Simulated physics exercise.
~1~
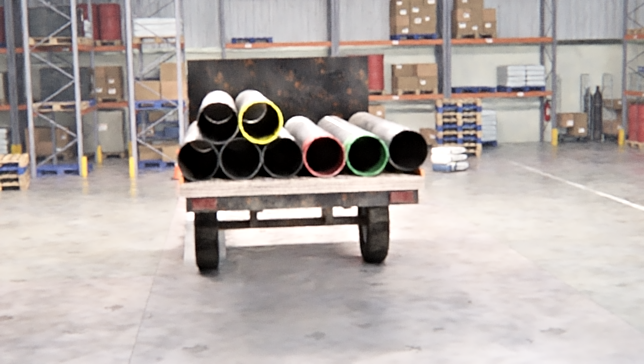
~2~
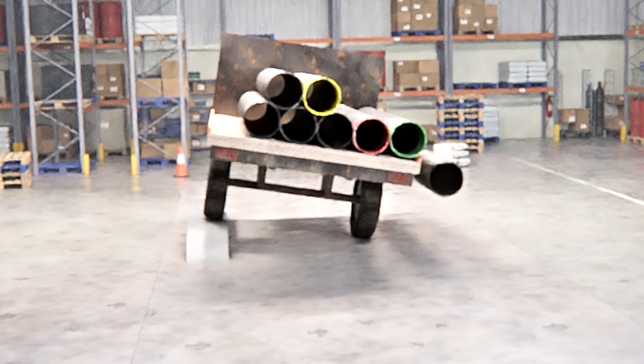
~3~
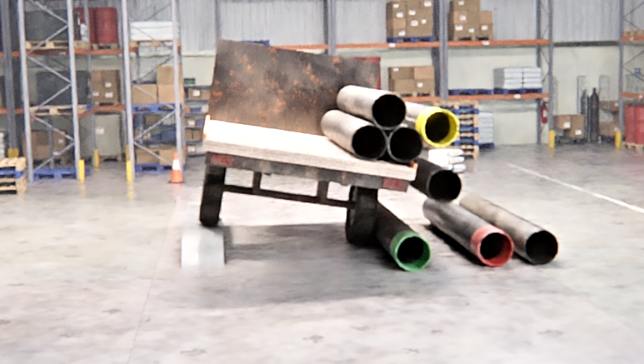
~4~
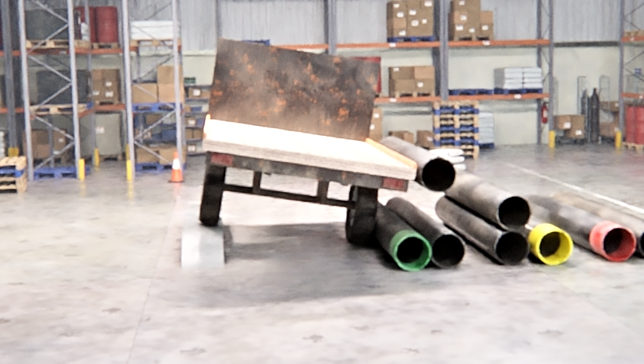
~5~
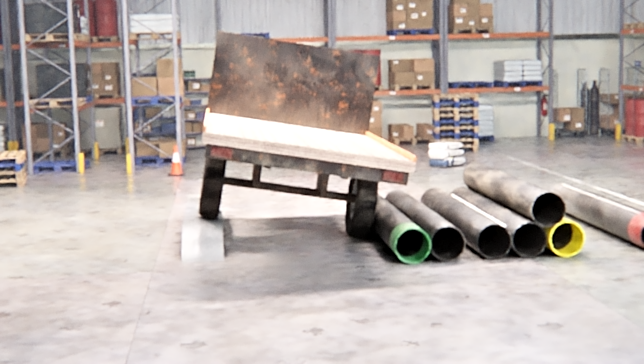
In a warehouse, a trailer tilts on a ramp and all its pipes roll off right.
